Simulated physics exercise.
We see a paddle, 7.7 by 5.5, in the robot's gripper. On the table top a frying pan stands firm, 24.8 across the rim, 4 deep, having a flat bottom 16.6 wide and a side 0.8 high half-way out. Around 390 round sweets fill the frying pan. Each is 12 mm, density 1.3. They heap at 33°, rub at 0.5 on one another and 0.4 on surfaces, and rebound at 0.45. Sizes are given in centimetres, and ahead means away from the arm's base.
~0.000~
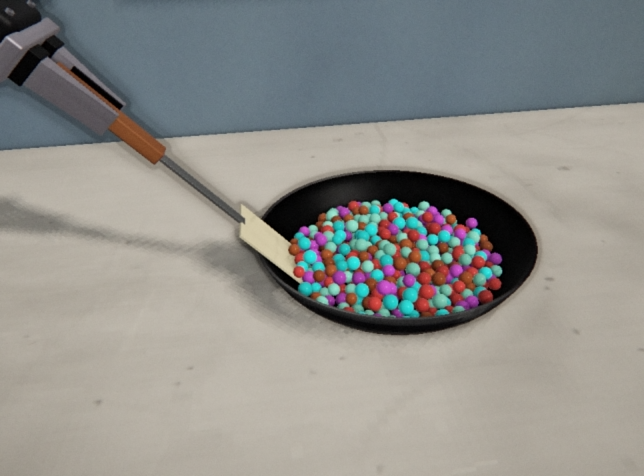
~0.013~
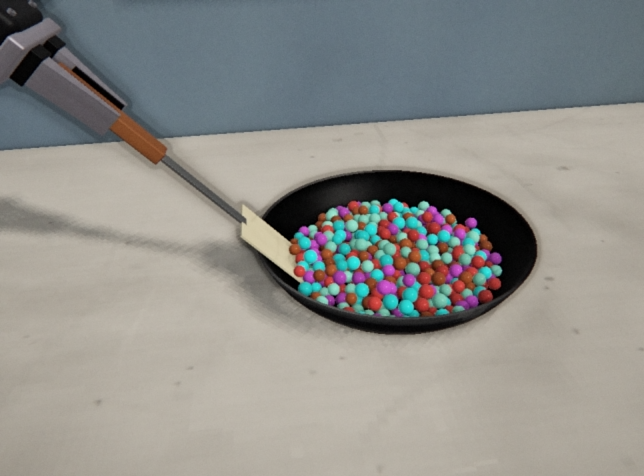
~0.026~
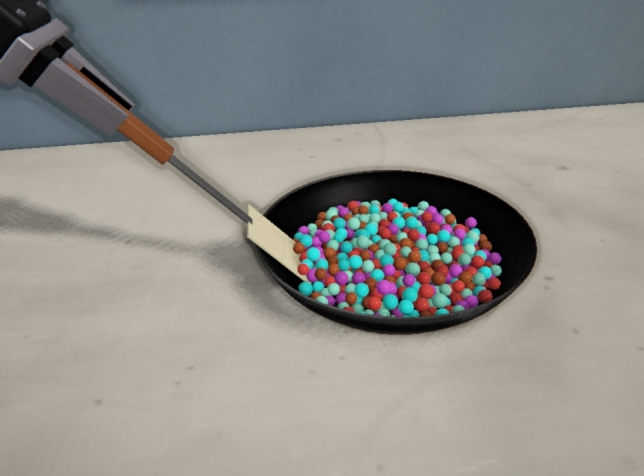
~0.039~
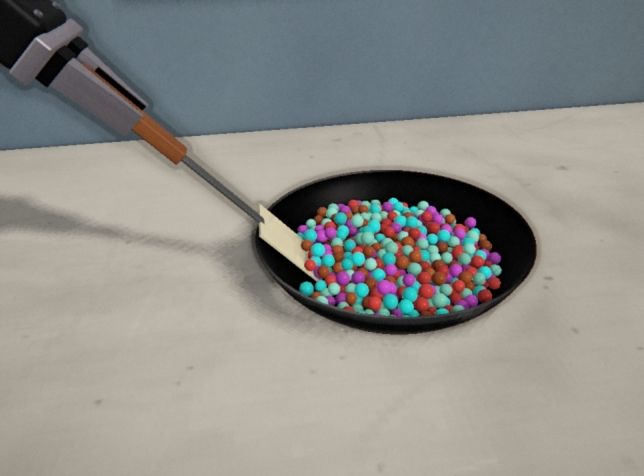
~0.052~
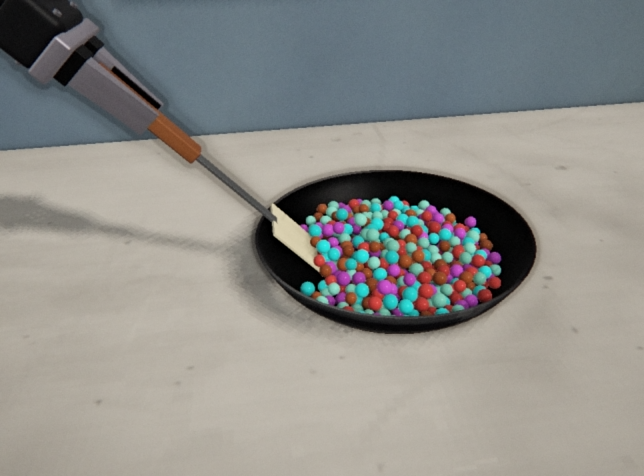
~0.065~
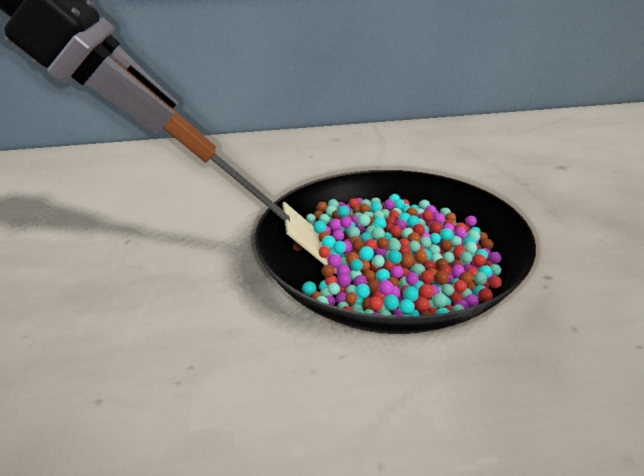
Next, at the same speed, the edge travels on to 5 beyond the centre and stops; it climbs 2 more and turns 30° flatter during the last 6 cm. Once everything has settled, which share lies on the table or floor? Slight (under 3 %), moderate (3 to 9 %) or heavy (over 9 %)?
Slight.
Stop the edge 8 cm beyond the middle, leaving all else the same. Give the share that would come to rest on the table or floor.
Changed stop: Approx. 5 %.
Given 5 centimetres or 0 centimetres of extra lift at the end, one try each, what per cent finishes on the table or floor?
5 and 0 %.
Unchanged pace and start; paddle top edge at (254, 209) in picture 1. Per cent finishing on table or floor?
0 percent or thereabouts.
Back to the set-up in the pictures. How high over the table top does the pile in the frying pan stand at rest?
It reaches around 5.0 cm.
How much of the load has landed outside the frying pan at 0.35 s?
My estimate is roughly 0 %.
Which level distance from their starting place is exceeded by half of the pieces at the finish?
I'd put it at close to 2 centimetres.
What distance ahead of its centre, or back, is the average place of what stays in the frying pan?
Roughly 3.0 centimetres ahead.
After 0.10 s, sloping 48°, highest piece 6 above the table; 391 in the frying pan.
After 0.14 s, sloping 36°, highest piece 6 above the table; 391 in the frying pan.
After 0.35 s, sloping 19°, highest piece 5 above the table; 391 in the frying pan.
After 1.40 s, sloping 19°, highest piece 4 above the table; 391 in the frying pan.
At rest, 391 in the frying pan. That is 0 % on the table or floor.
